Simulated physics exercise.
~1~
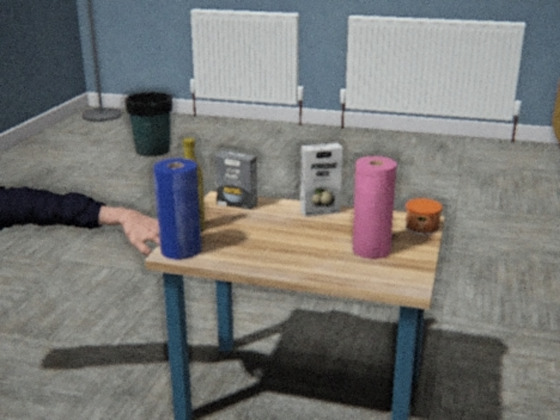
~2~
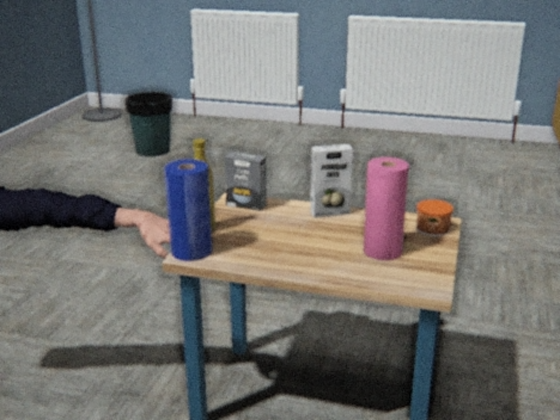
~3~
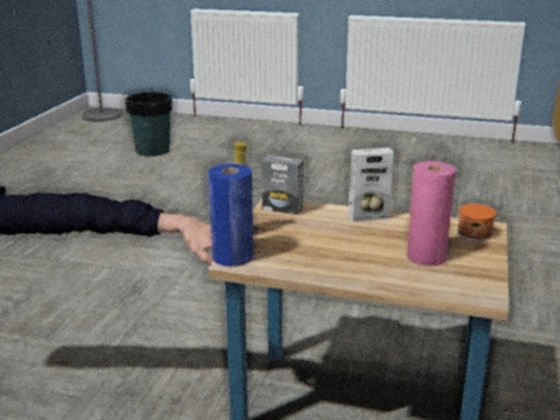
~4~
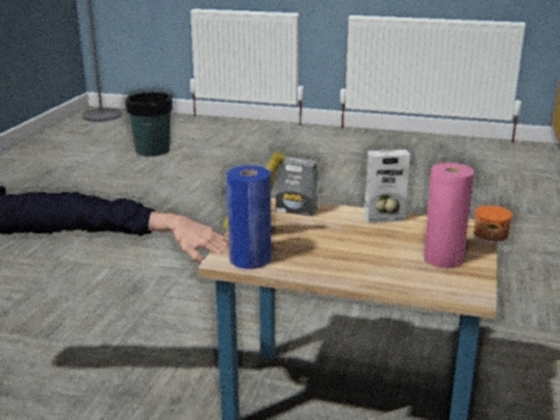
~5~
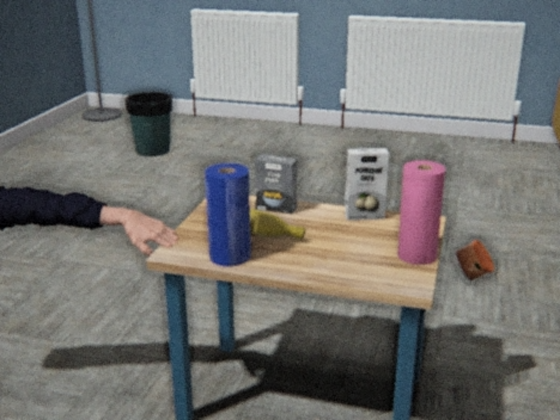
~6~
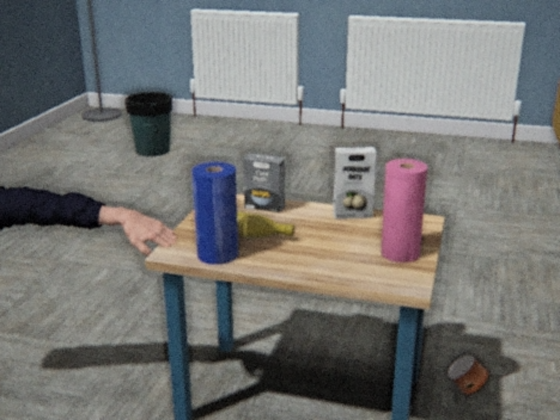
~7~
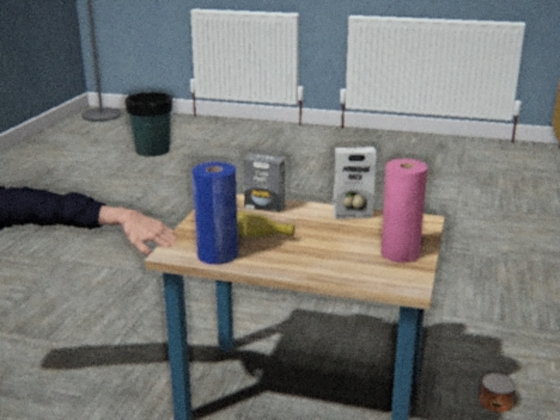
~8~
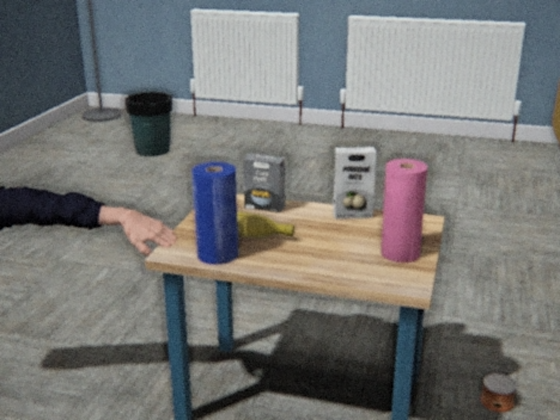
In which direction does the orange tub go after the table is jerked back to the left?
The orange tub moves down, dropping past the right edge of the table to the floor.
